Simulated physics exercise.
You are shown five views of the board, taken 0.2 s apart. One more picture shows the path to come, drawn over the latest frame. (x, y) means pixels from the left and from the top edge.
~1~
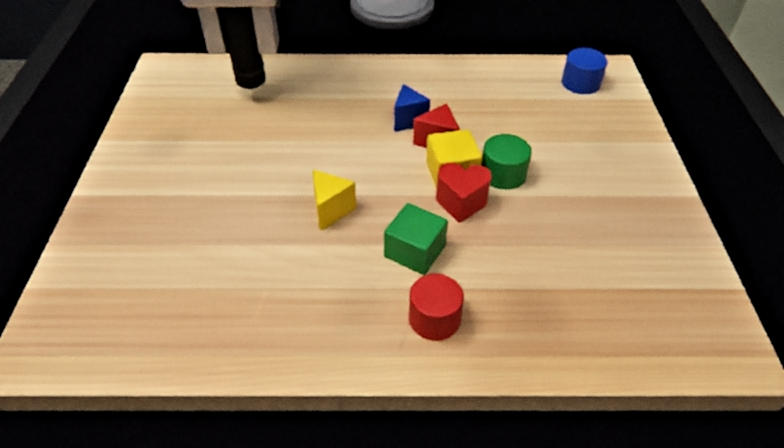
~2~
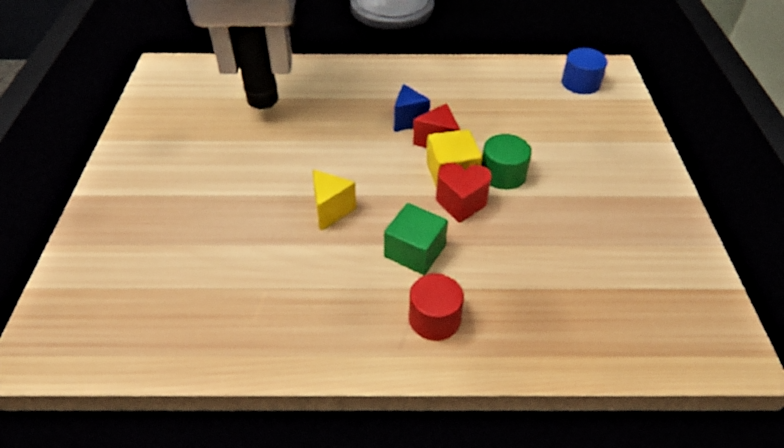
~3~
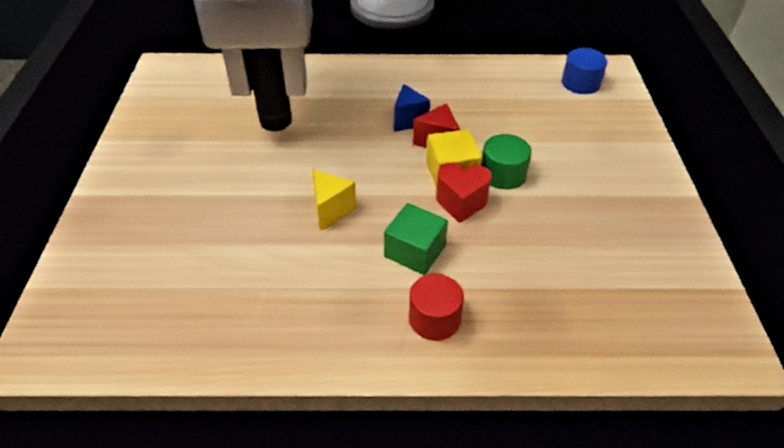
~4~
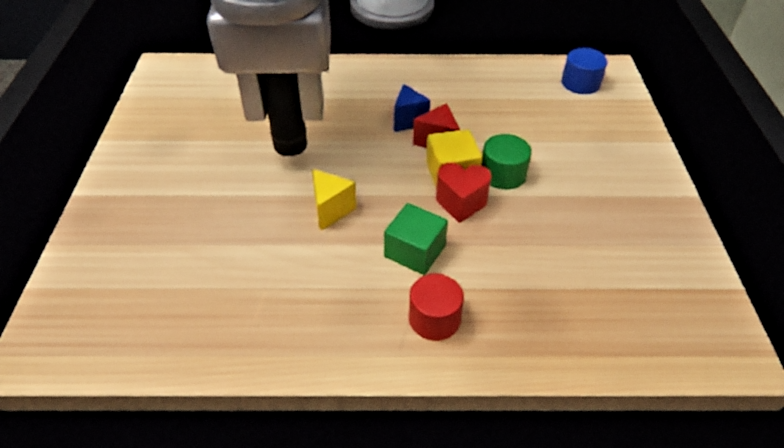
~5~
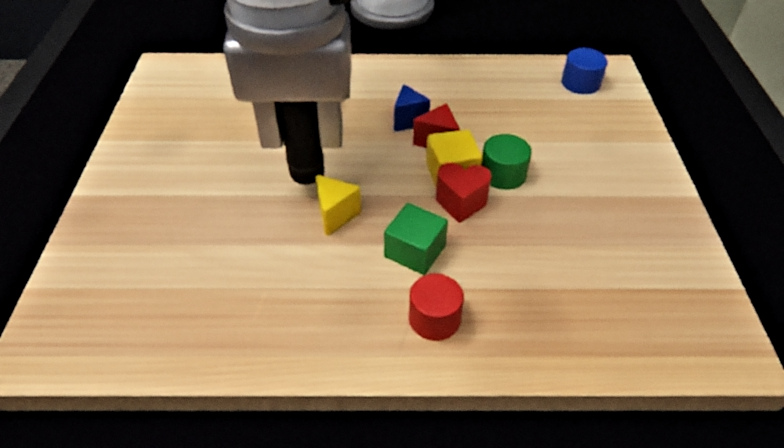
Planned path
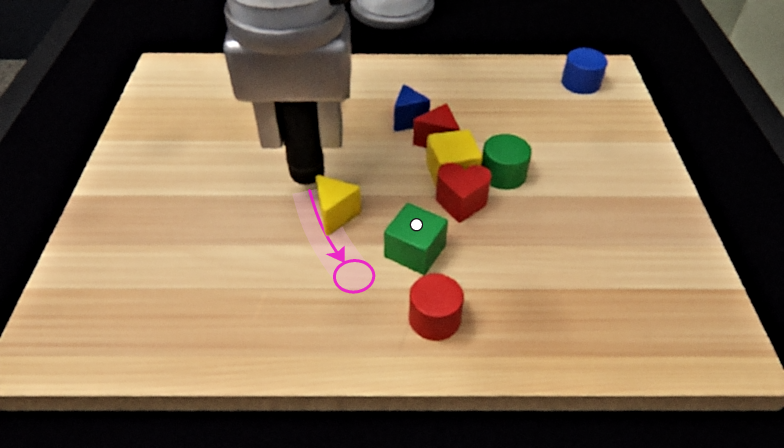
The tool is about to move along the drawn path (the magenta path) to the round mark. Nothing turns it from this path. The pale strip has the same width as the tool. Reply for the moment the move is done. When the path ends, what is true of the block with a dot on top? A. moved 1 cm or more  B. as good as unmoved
A.
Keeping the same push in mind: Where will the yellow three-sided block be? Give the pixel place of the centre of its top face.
The middle of the upper face of the yellow three-sided block will lie at about (392, 250) in the picture.
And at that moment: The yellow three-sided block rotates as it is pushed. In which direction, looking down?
From above, it turns counterclockwise.
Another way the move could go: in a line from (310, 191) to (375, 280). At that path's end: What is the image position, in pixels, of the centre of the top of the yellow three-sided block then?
My estimate: (410, 269).
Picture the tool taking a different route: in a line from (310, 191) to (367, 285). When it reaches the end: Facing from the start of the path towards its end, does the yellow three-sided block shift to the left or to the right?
Left.
Drawn move, from (310, 191) by way of (325, 232) to (354, 276); the dot is on the green square block.
On the path given first. One third of the way, tool (317, 202); yellow three-sided block (355, 211), turned 30° anticlockwise.
Two thirds of the way, tool (332, 231); yellow three-sided block (374, 229), turned 65° anticlockwise; green square block (426, 226), turned 20° anticlockwise.
At the end, tool (353, 260); yellow three-sided block (392, 250), turned 95° anticlockwise; green square block (436, 227), turned 45° anticlockwise; red circle still.
